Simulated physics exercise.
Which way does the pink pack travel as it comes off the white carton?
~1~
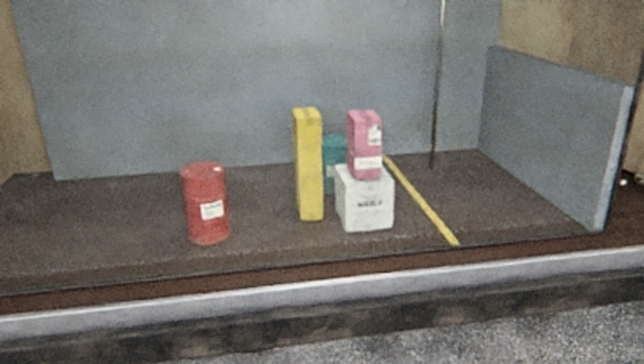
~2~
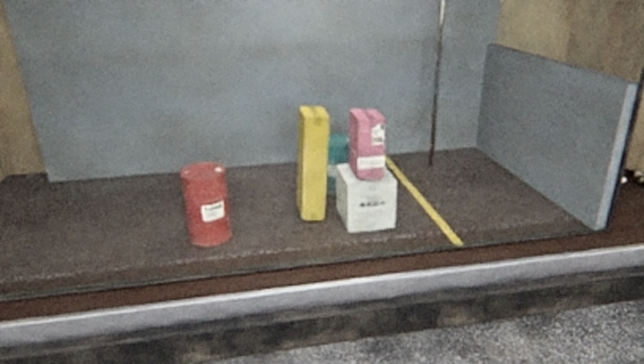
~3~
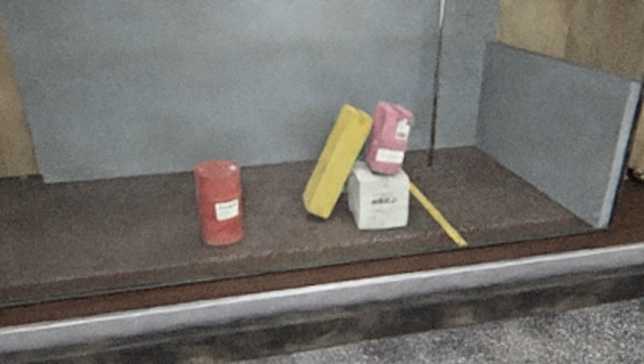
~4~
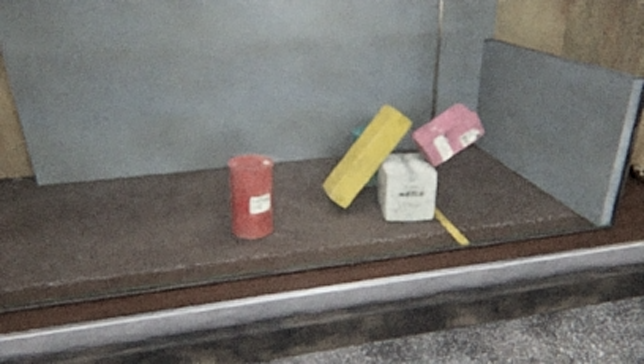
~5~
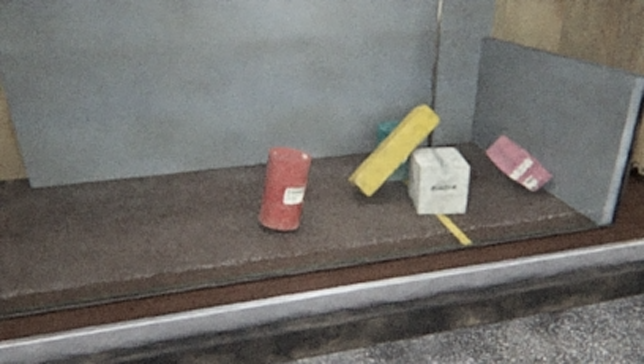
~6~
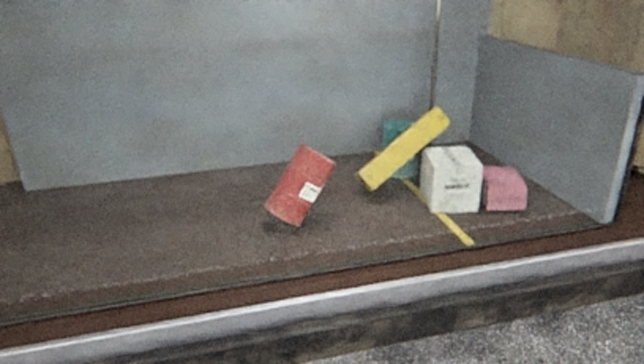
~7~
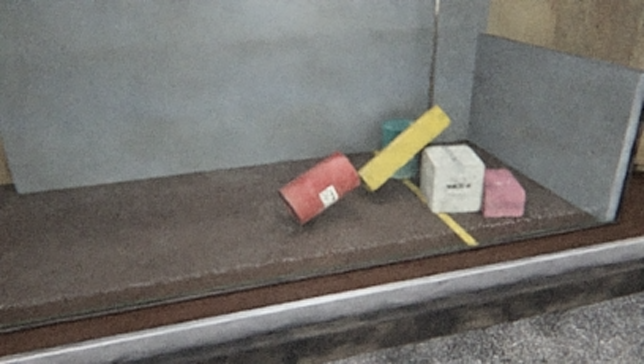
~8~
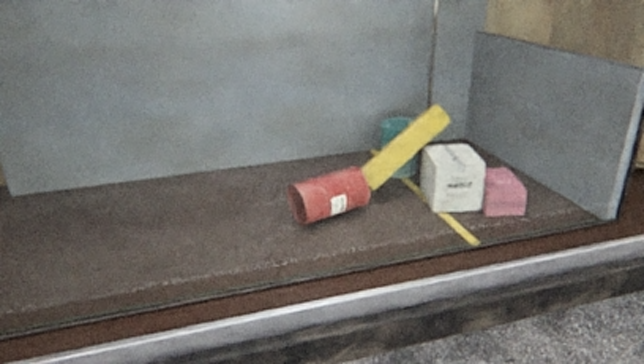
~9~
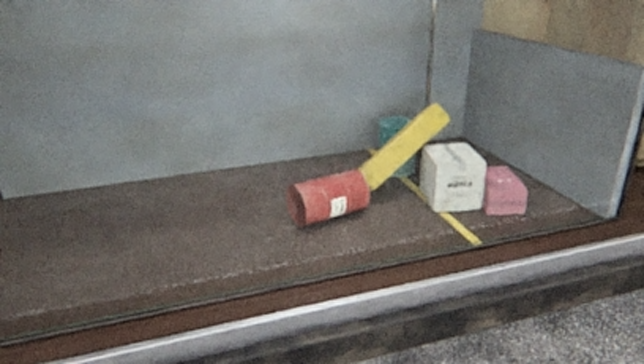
The pink pack moves to the right, tumbling off the carton and ending up on the floor on its right side.
